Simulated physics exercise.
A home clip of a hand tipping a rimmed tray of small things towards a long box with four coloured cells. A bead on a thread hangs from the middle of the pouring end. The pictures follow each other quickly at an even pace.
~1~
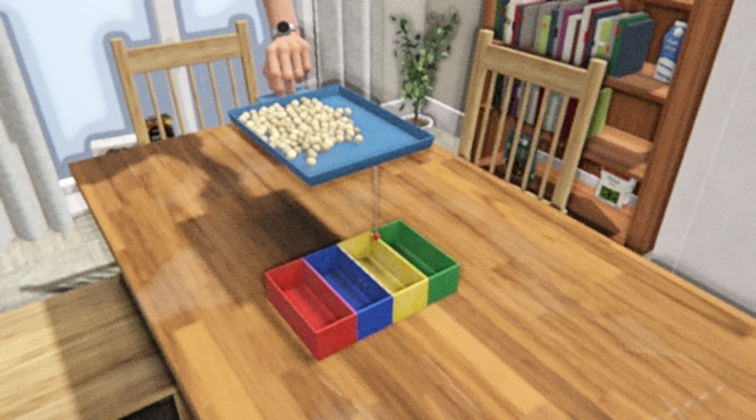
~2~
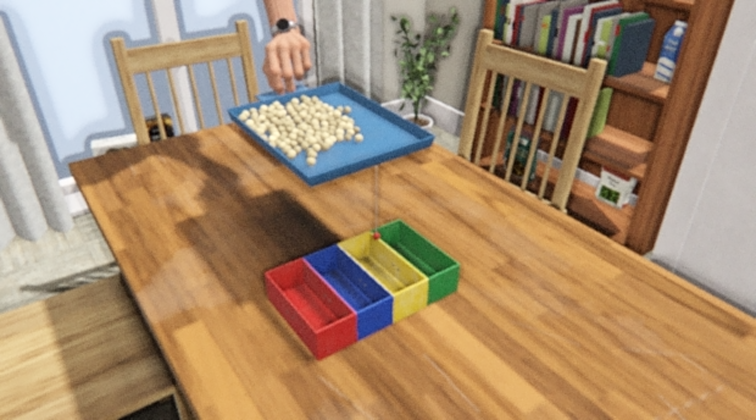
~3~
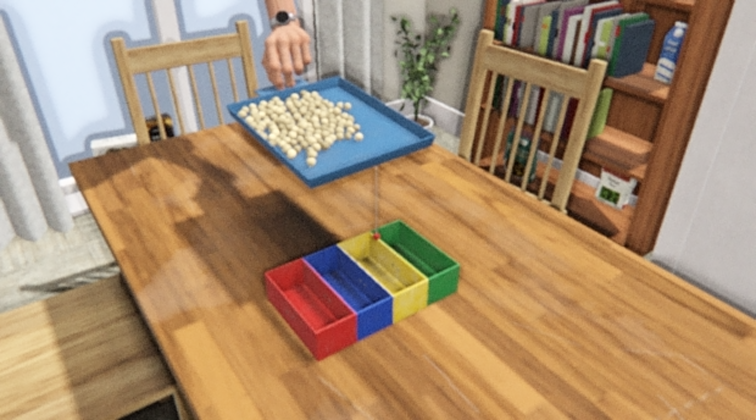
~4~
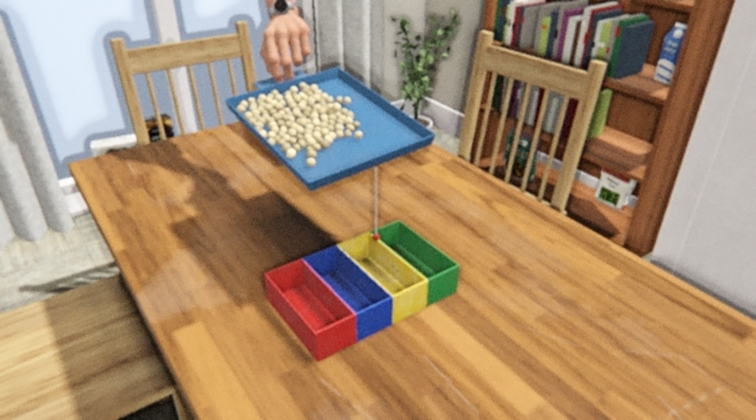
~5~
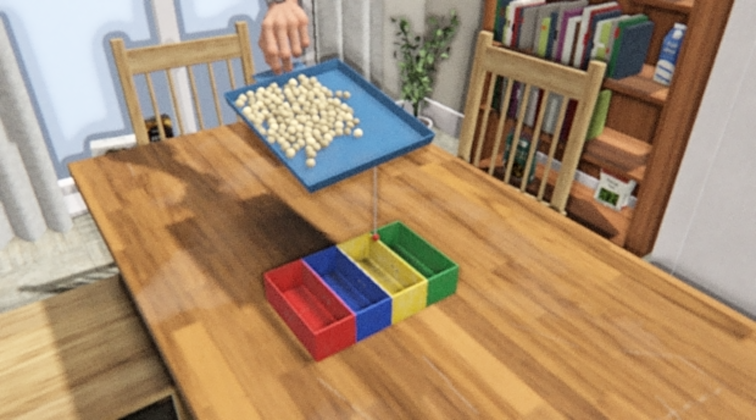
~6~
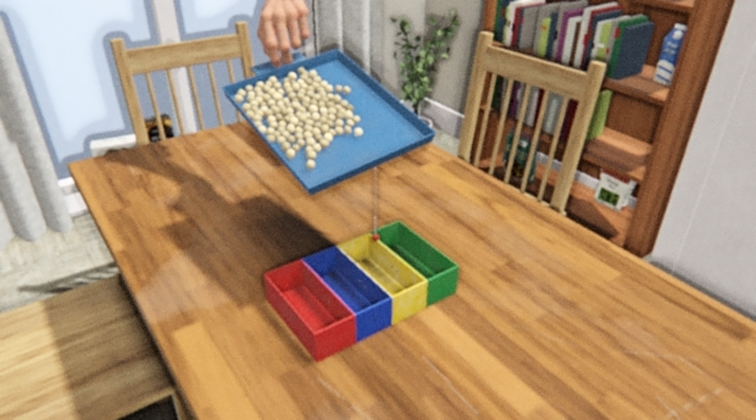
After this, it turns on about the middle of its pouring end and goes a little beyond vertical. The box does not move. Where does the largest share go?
It favours the blue compartment.
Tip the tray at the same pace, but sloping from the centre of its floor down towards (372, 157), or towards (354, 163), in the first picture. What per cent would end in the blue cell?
In turn 10 and 40 in a hundred.
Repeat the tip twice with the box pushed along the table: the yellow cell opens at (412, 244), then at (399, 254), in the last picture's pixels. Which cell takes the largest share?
In turn: The red cell; that red cell.
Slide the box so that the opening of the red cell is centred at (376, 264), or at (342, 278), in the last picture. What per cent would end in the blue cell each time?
About 0 and 10 per cent.
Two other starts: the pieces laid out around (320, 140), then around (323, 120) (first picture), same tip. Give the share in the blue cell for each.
Near 50 % and 60 %.
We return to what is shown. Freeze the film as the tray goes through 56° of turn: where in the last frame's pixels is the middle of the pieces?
Roughly at (317, 142).
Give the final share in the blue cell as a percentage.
Some 70 per cent.
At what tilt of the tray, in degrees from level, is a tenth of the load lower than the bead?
Around 85° of tilt.
Just after the last frame, tray tipped steeply; almost all on the tray; just a few in the blue cell; just a few falling or outside the box.
A moment on, tray tipped right over; roughly a third on the tray; roughly a quarter in the blue cell; about a tenth in the red cell; just a few in the yellow cell; roughly a quarter falling or outside the box.
Further on, tray tipped past a quarter turn; roughly two thirds in the blue cell; roughly a quarter in the red cell; about a tenth in the yellow cell; just a few in the green cell; just a few falling or outside the box.
When it is over, tray tipped past a quarter turn; roughly two thirds in the blue cell; roughly a quarter in the red cell; about a tenth in the yellow cell; just a few in the green cell; just a few outside the box.
